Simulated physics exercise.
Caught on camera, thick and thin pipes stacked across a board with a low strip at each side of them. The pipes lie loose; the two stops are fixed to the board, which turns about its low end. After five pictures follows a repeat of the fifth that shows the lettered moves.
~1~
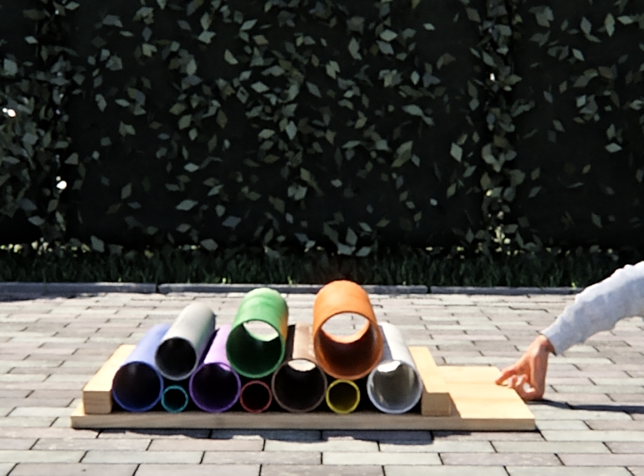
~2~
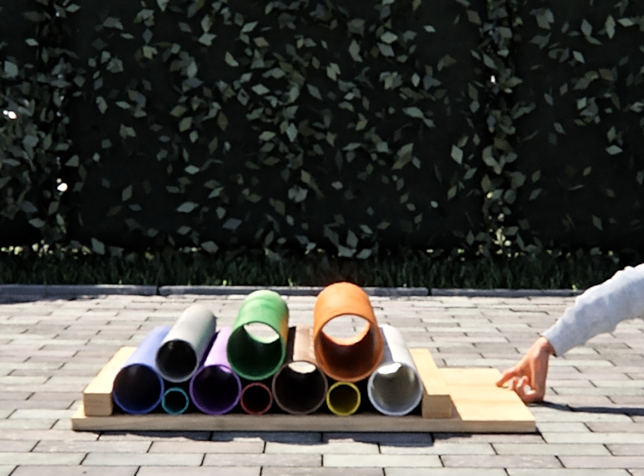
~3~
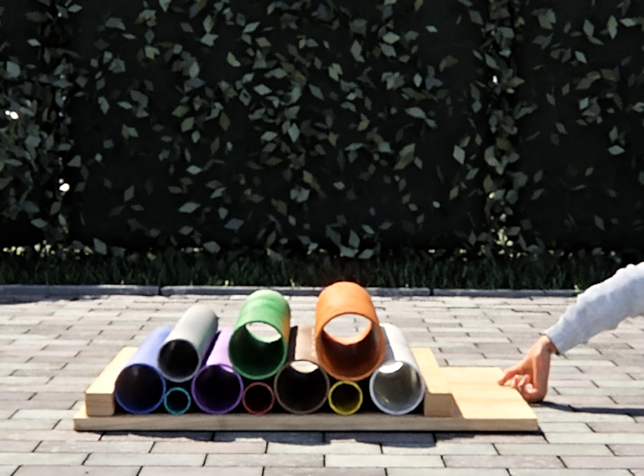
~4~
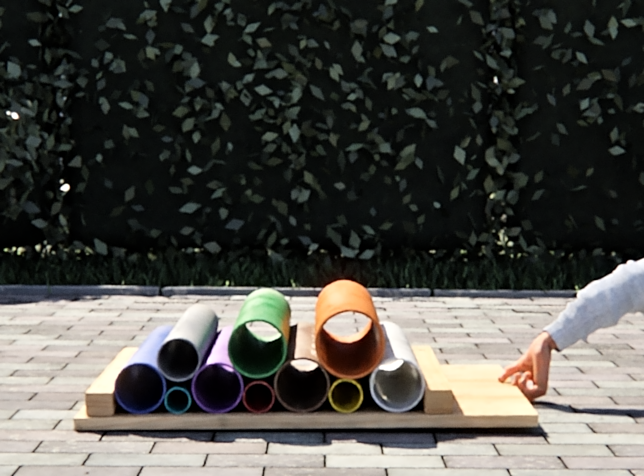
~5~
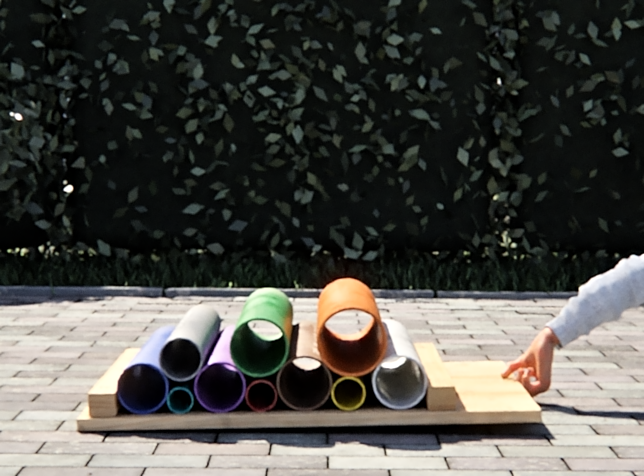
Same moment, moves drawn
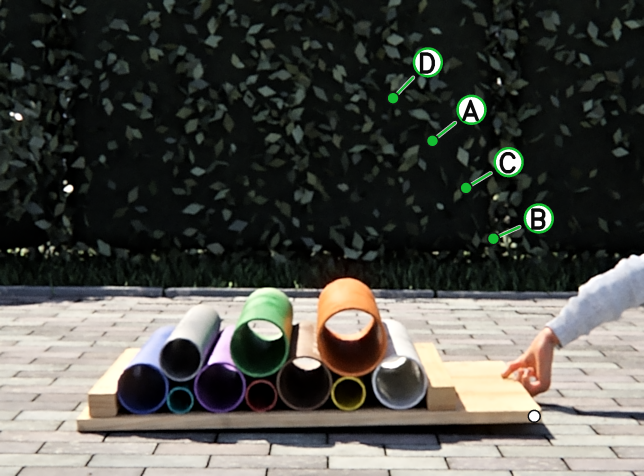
A wooden board loaded with loose, colourful pipes, thick and thin, lies almost level on grey paving as a hand at the right touches its end. The fingers then lift that right end very slightly, tilting the board a little, while the pipes keep their places in the stack between the strips.
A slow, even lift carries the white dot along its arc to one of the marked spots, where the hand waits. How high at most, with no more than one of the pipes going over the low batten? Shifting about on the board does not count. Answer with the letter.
The last mark within the limit is A.
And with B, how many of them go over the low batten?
The count is none.
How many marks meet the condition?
Three of them.
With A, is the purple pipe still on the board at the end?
Yes, with A.
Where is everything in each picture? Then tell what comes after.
In the first frame, purple pipe (215, 387); red pipe (256, 397); brown pipe (299, 385).
In the second frame, brown pipe (300, 387); yellow pipe (343, 399).
In the third frame, board (307, 385); yellow pipe (346, 397); white pipe (397, 387); blue pipe (140, 388).
In the fourth frame, board (307, 383); blue pipe (140, 388); purple pipe (217, 387).
In the fifth frame, board (310, 382); blue pipe (143, 388).
On the marked copy, A at (433, 141); B at (494, 239); C at (466, 188); D at (393, 98); the white dot at (535, 416).
With A. Early on, board at 22°.
Further on, board at 39°.
At the end, board at 39°, none over the low batten.
As for the rest, B none over the low batten; C none over the low batten; D three over the low batten (grey, green, orange).
